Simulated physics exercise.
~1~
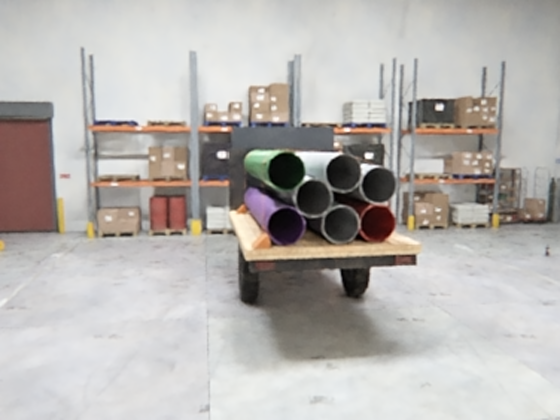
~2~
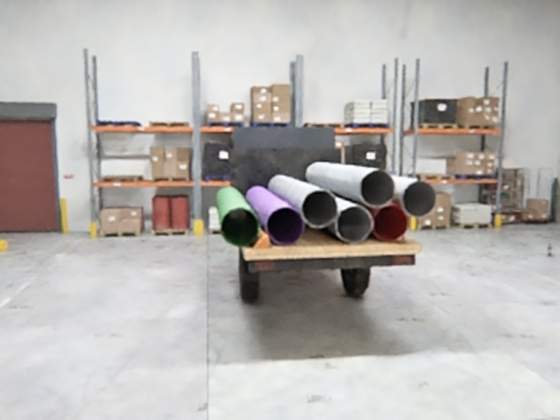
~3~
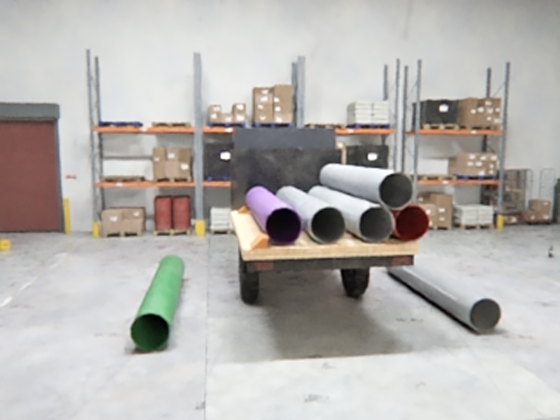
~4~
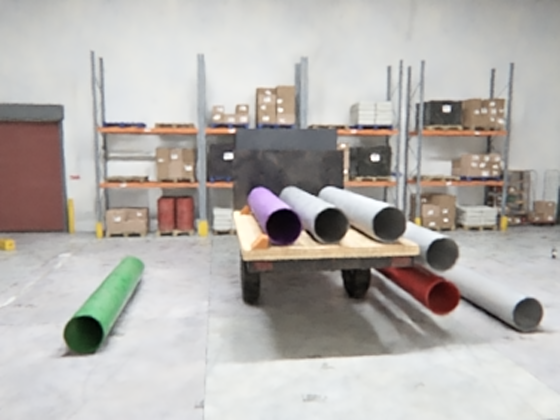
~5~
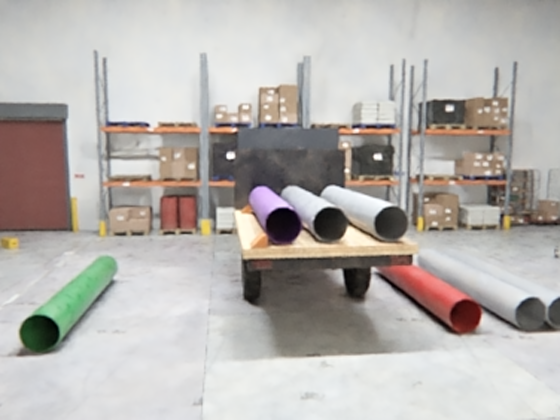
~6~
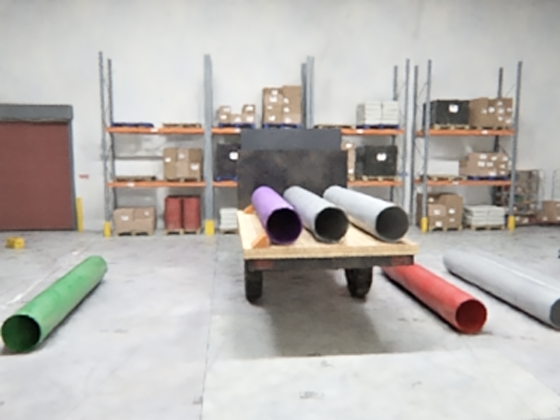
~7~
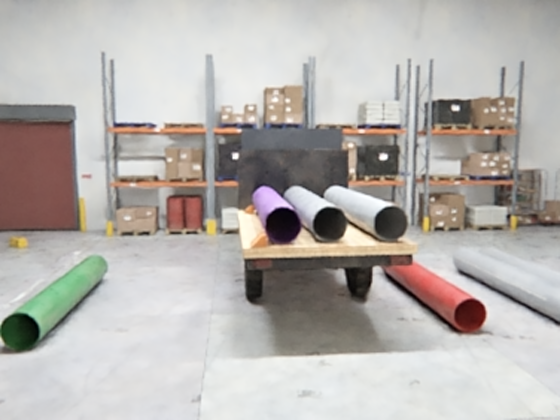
Stacked plastic pipes spread across the flat deck of a lorry in a warehouse, the green one rolling off the left side, then grey ones and the red one dropping off the right. They come to rest on the floor, leaving the purple and two grey pipes aboard.
